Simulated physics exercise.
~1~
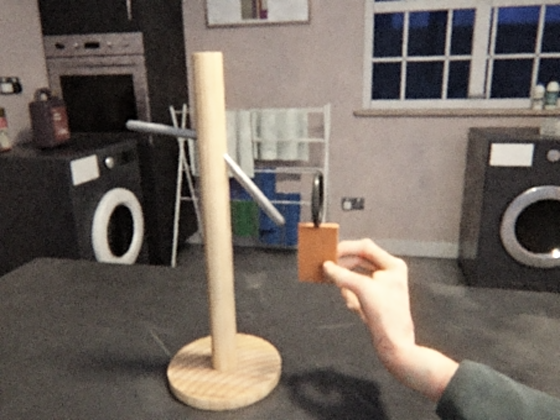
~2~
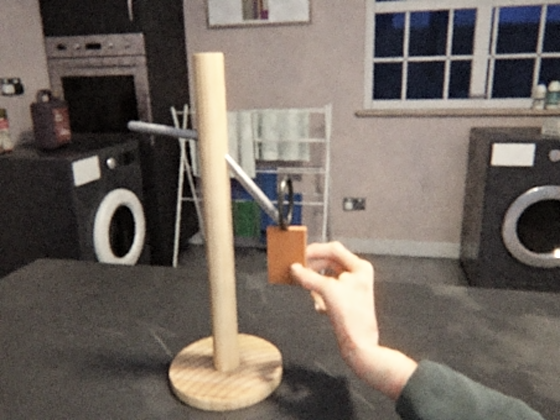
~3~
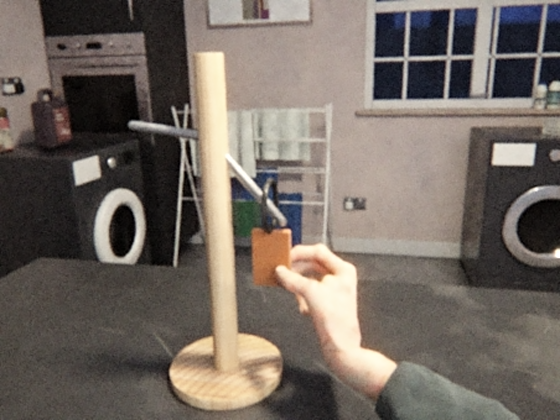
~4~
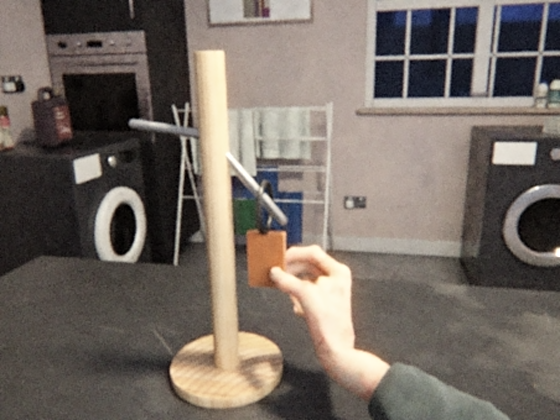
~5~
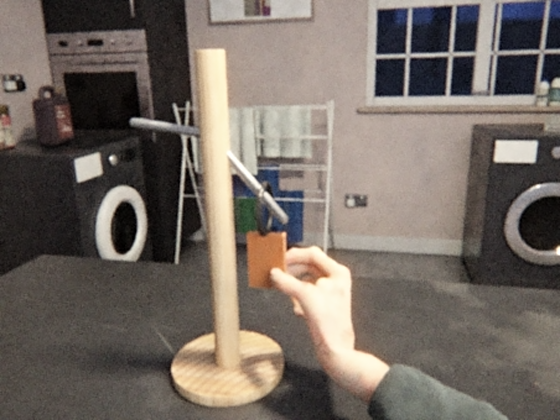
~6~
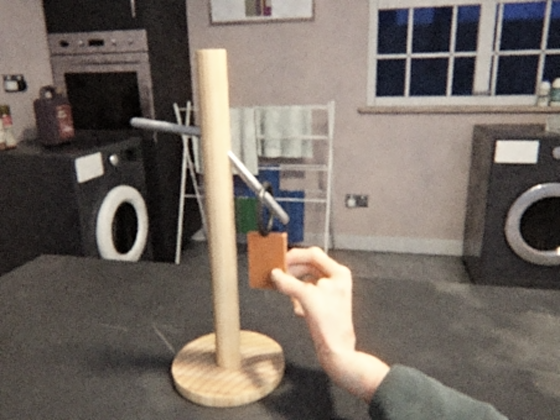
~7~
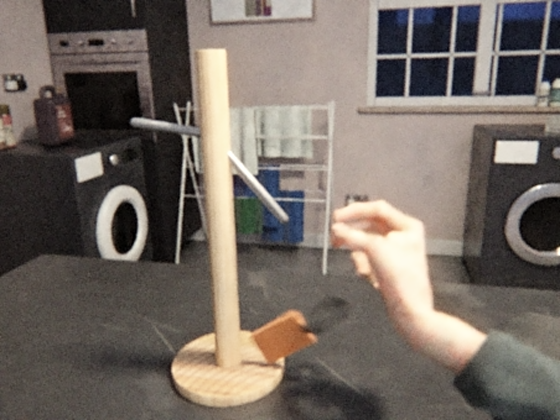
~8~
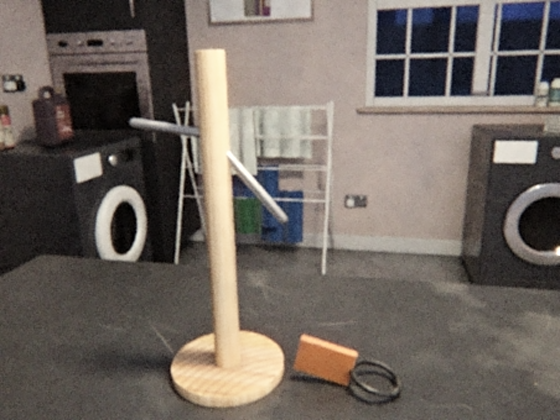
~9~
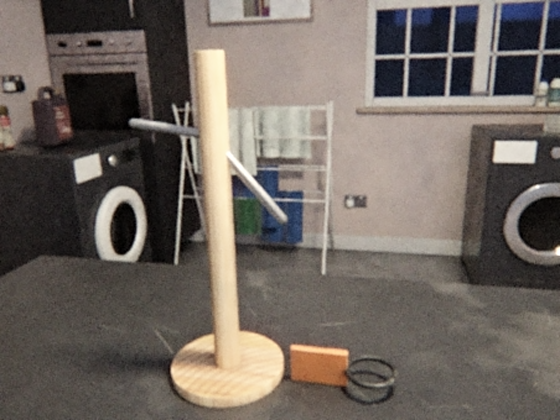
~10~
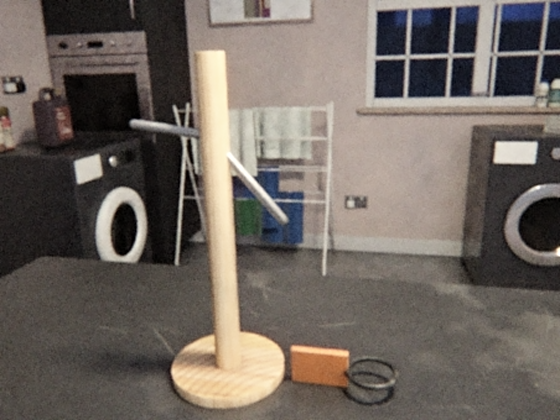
In a kitchen, a hand releases a ringed orange tag by a peg, and it falls flat.
